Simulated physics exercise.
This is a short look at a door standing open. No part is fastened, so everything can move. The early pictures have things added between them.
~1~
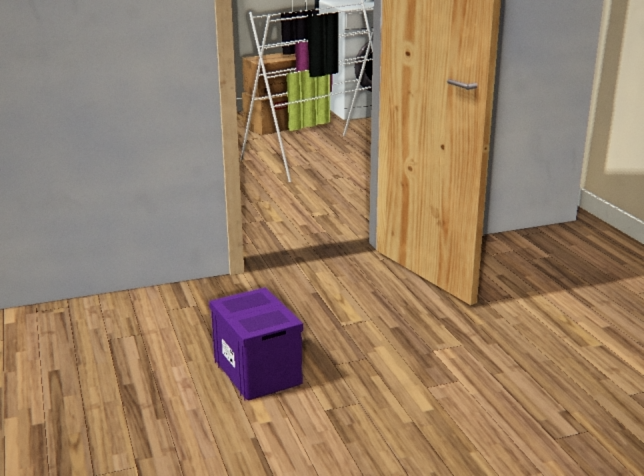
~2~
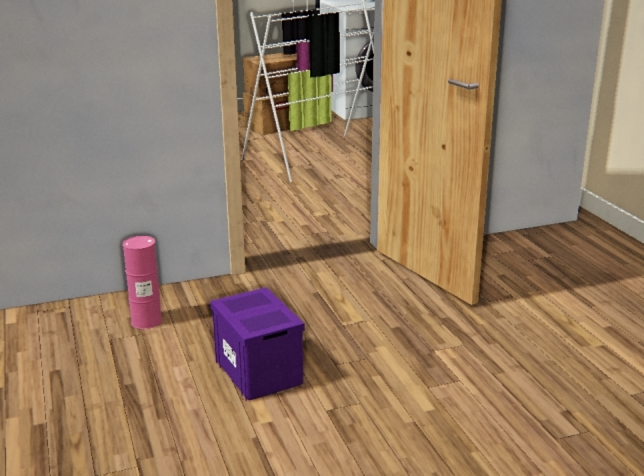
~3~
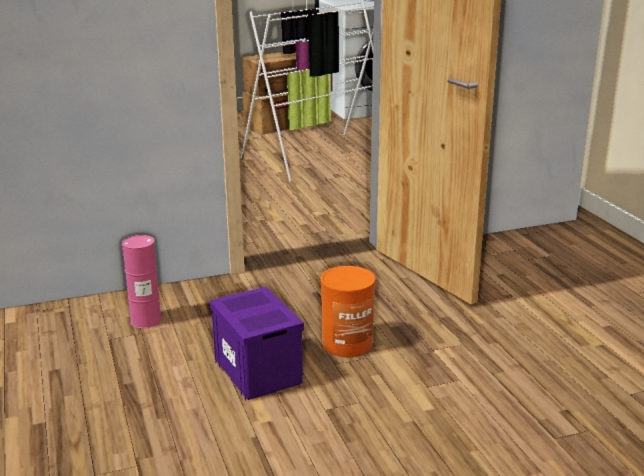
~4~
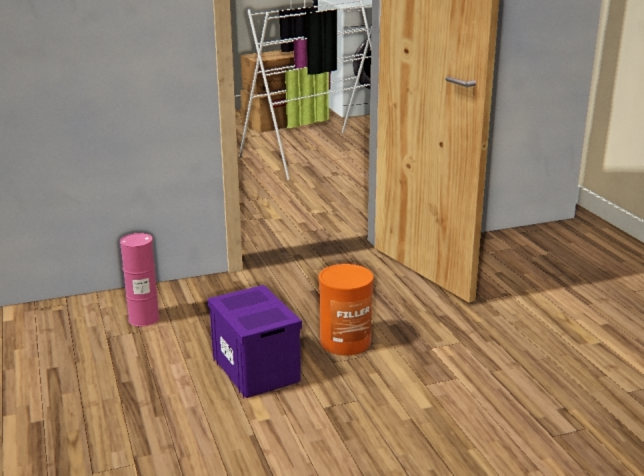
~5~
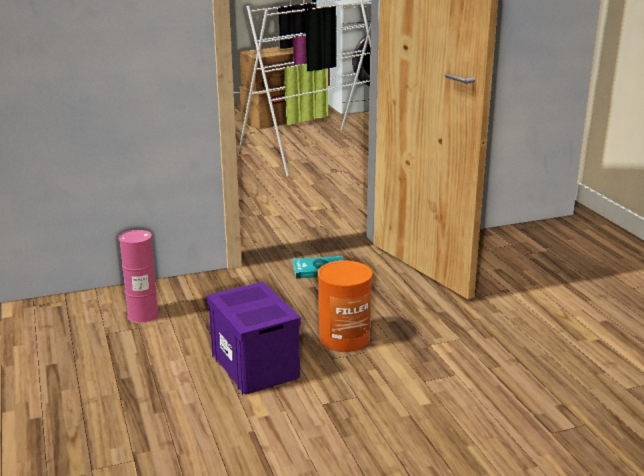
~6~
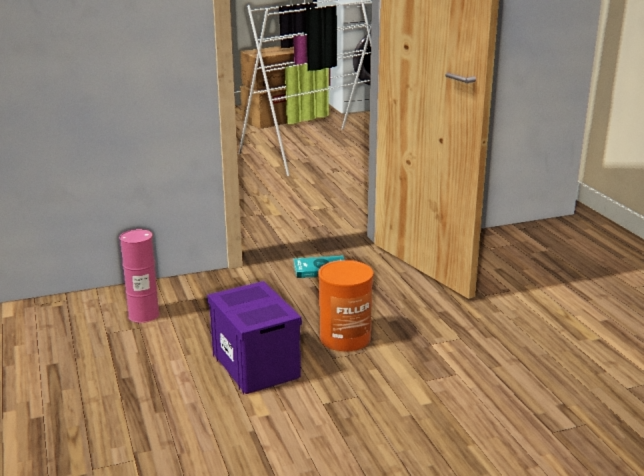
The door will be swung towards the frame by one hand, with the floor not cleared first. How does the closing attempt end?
Well, the door makes it all the way in the end.
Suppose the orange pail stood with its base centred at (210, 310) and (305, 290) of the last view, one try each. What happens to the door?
The door meets the jamb the first time and is obstructed the second time.
Then, 1.00 s on from there, open by 55°.
Then, 1.50 s on from there, open by 22°; turquoise book shifted a little near (295, 261).
In the end, open by 0°; moved from the start, turquoise book; the other 3 unmoved. At the end, from the last picture's camera, turquoise book near (281, 248).
